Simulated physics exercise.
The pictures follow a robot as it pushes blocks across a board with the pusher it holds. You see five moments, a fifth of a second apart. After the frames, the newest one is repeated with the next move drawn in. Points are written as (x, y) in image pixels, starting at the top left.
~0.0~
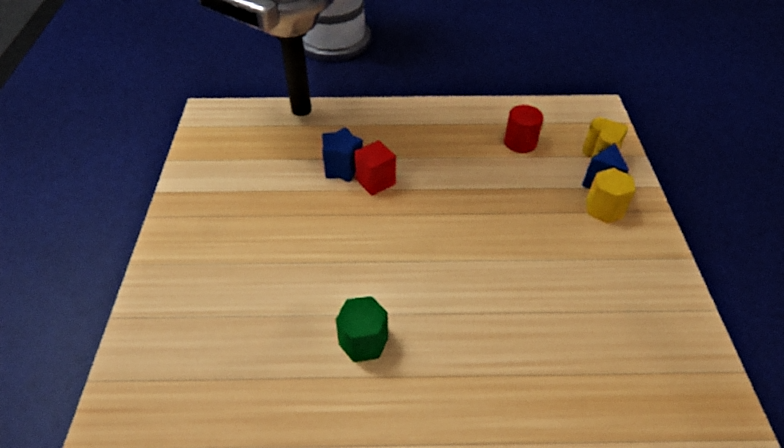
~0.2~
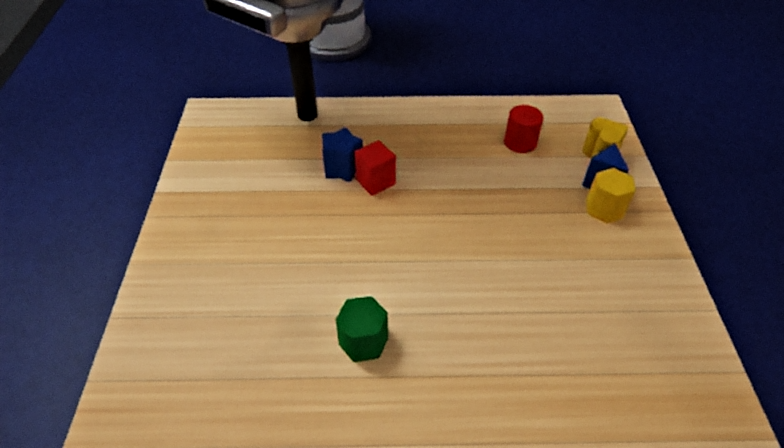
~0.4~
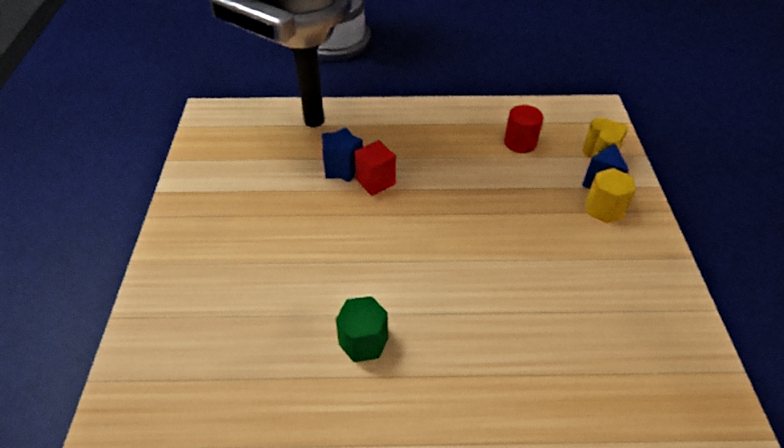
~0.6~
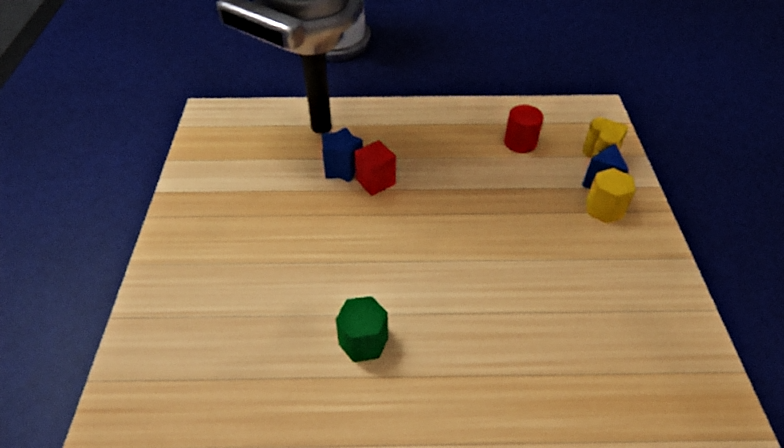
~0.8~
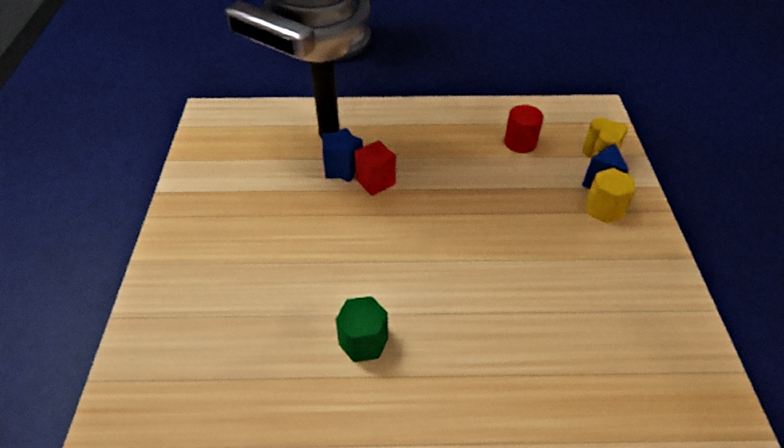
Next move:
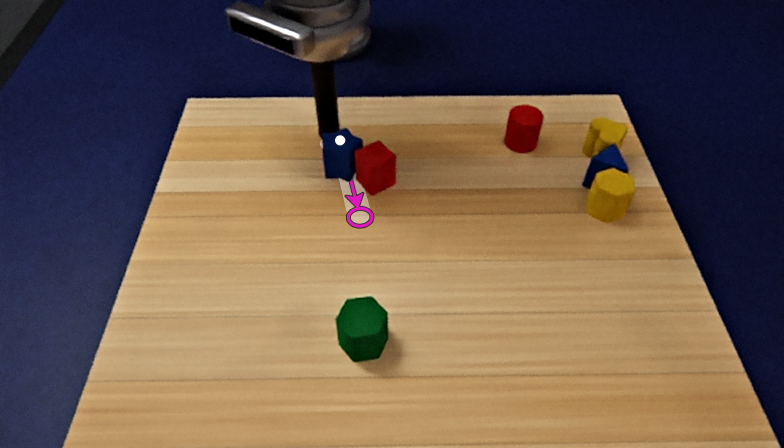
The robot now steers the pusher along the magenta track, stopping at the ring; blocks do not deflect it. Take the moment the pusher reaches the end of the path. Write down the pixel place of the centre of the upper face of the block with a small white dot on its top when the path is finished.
Its top middle is near (352, 211).
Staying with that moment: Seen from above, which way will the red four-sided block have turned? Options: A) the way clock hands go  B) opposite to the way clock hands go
My answer is option B.
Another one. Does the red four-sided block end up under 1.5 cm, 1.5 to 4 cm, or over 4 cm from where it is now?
It shifts 1.5 to 4 cm.
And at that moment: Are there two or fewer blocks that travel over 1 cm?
It seems so.
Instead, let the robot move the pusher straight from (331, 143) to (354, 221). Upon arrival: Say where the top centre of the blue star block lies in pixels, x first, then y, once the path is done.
Expect it around (364, 214).
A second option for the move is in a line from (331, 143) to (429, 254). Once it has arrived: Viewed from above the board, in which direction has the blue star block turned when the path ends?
Its spin: Clockwise.
Drawn move, from (331, 143) by way of (346, 164) and (353, 189) to (360, 217); the dot is on the blue star block.
On the path given first. One third of the way, pusher at (346, 156); blue star block at (344, 155), turned 20° clockwise; red four-sided block at (382, 162), turned 30° anticlockwise.
Two thirds of the way, pusher at (353, 182); blue star block at (348, 182), turned 25° clockwise; red four-sided block at (385, 165), turned 55° anticlockwise.
At the end, pusher at (360, 209); blue star block at (352, 211), turned 35° clockwise; red four-sided block at (385, 165), turned 55° anticlockwise.
